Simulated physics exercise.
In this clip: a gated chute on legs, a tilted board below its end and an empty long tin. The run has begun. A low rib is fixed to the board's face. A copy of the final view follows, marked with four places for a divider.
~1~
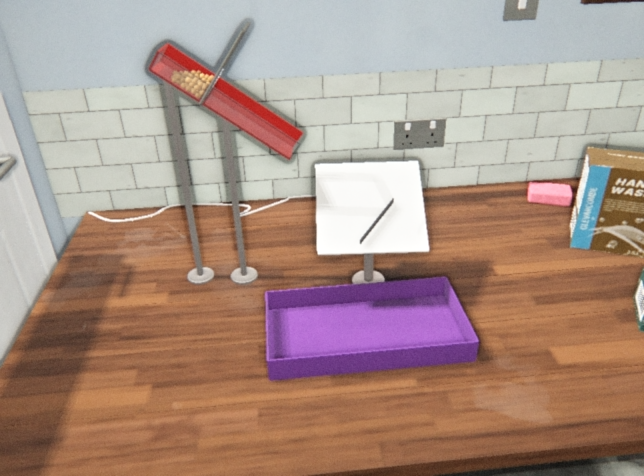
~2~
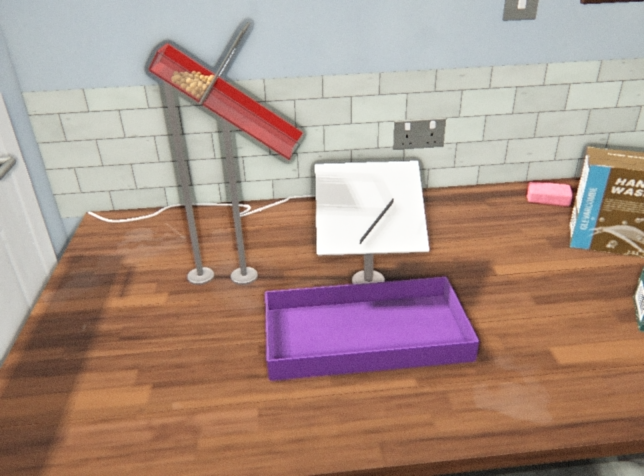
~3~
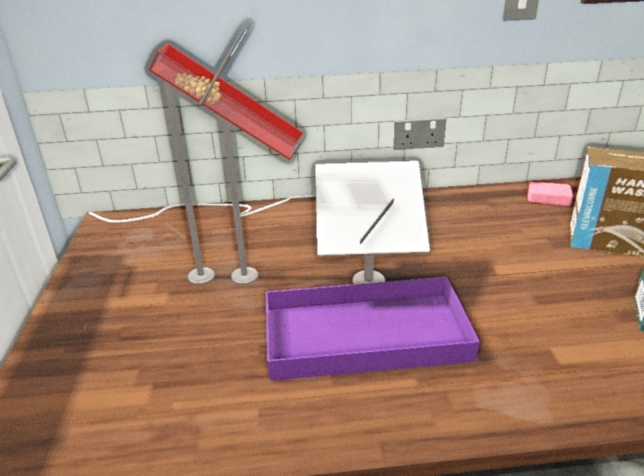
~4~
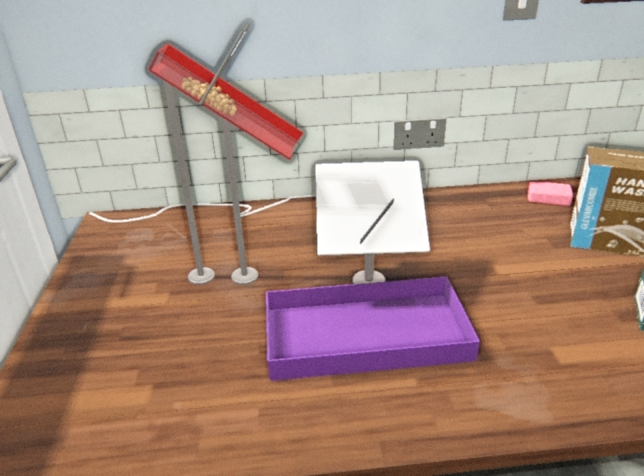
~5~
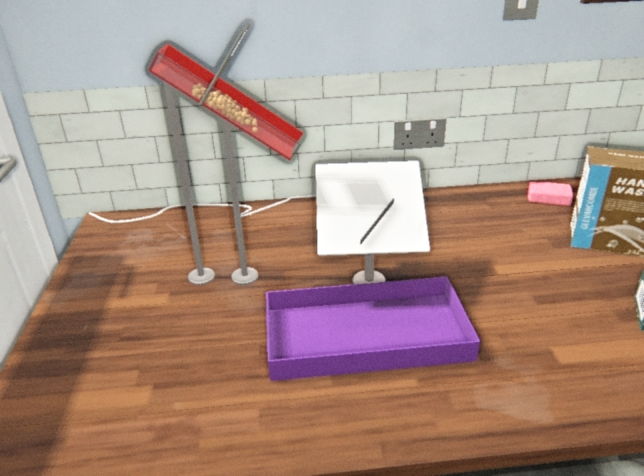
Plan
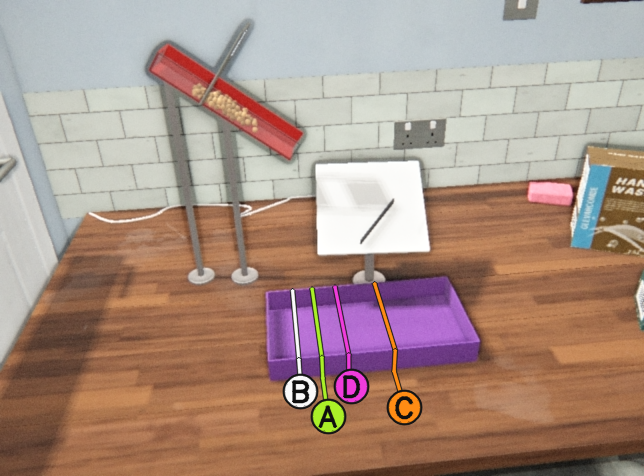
Small round wooden beads slide down a tilted red chute above an empty purple tin.
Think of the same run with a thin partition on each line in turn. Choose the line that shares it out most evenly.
D beats the others.
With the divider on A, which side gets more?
More lands on the right.
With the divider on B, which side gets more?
Right.
On the marked copy, line A crosses the front rim at (321, 356); line B crosses the front rim at (298, 358); line C crosses the front rim at (394, 349); line D crosses the front rim at (348, 353).
With A, of what is caught, a stray few on the left of the divider, nearly all on the right.
With B, of what is caught, a small part on the left of the divider, nearly all on the right.
With C, of what is caught, most on the left of the divider, a small part on the right.
With D, of what is caught, about two thirds on the left of the divider, about a third on the right.
